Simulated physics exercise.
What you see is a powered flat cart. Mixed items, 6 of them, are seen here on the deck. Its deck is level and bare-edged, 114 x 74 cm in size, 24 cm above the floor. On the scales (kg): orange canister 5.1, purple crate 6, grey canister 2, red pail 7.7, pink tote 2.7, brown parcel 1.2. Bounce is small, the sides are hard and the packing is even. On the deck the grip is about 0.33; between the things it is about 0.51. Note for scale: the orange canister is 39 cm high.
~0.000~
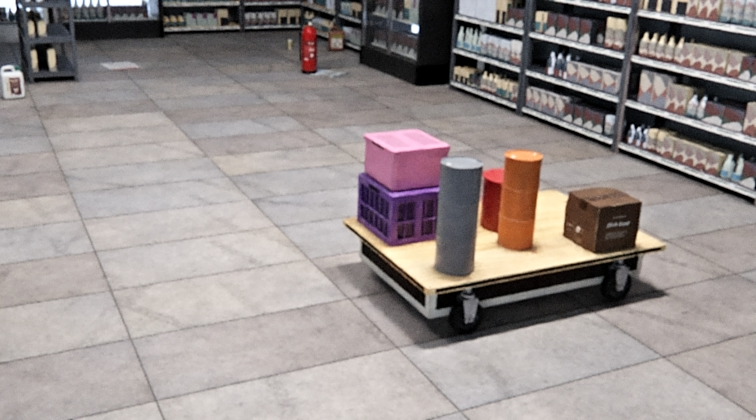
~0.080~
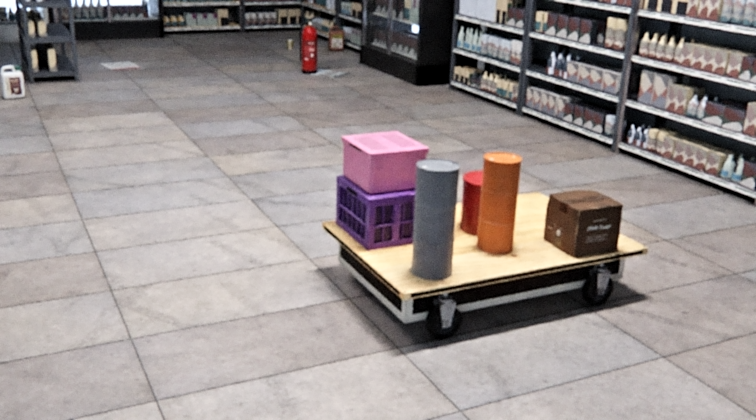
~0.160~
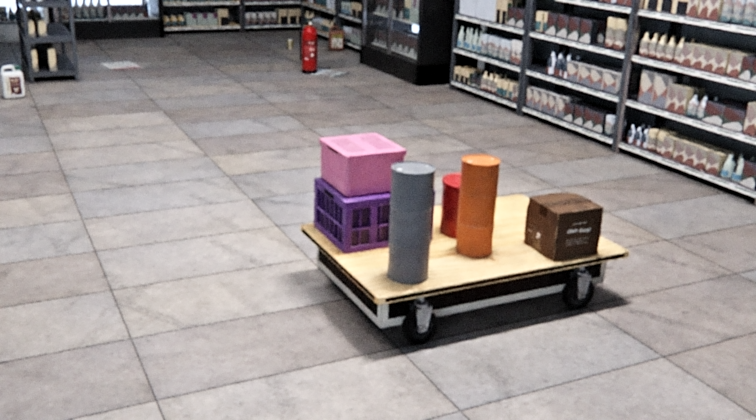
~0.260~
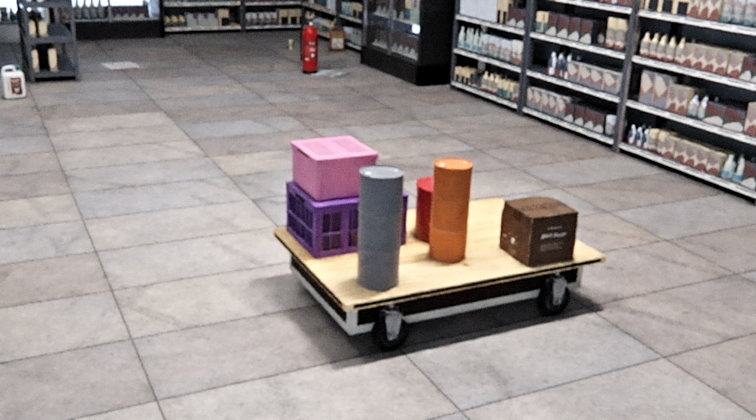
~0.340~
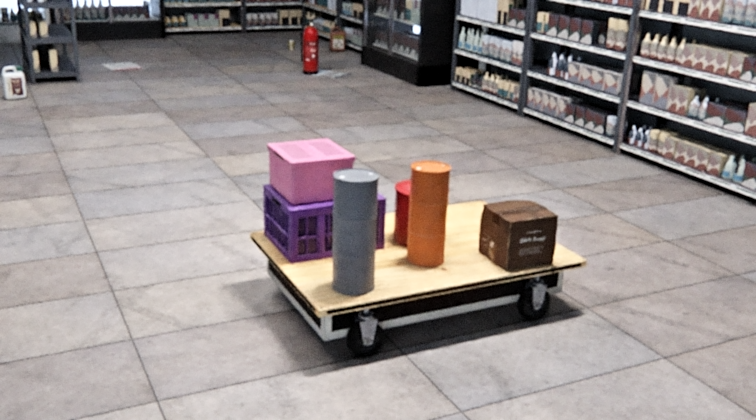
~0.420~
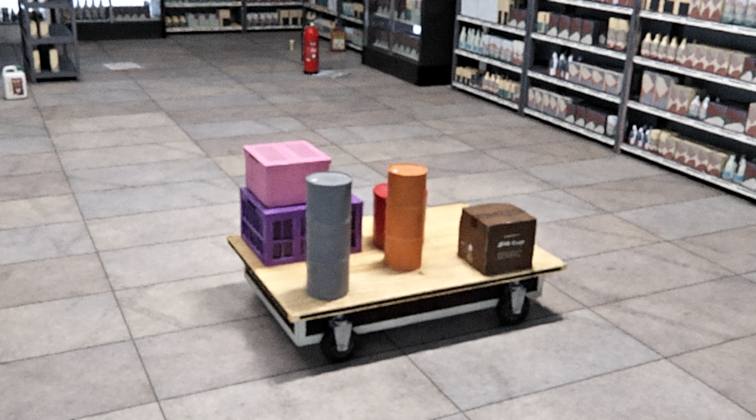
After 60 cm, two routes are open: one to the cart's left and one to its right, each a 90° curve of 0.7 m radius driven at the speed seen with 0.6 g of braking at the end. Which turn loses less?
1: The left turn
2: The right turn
Answer: 1.
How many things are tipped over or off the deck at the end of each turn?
Steering left costs 3, steering right costs 4.
Turning left. At 0.82 s, cart has run 107 cm, turned 26°; pink tote now off the deck; purple crate slid 21 cm near (175, 258); orange canister slid 6 cm near (315, 252).
After 1.22 s, cart has run 159 cm, turned 69°; purple crate now off the deck; orange canister slid 12 cm near (343, 332); grey canister leaning 44°.
After 1.62 s, cart has run 209 cm, turned 90°; grey canister now off the deck; orange canister slid 14 cm; red pail slid 8 cm.
At rest (2.3 s), off the deck, purple crate, grey canister and pink tote; not toppled but over 10 cm from the start, orange canister, red pail and brown parcel. In the last view, purple crate near (116, 413).
Turning right instead, orange canister, purple crate, grey canister and pink tote tipped over or off the deck, 4 of 6 in all.
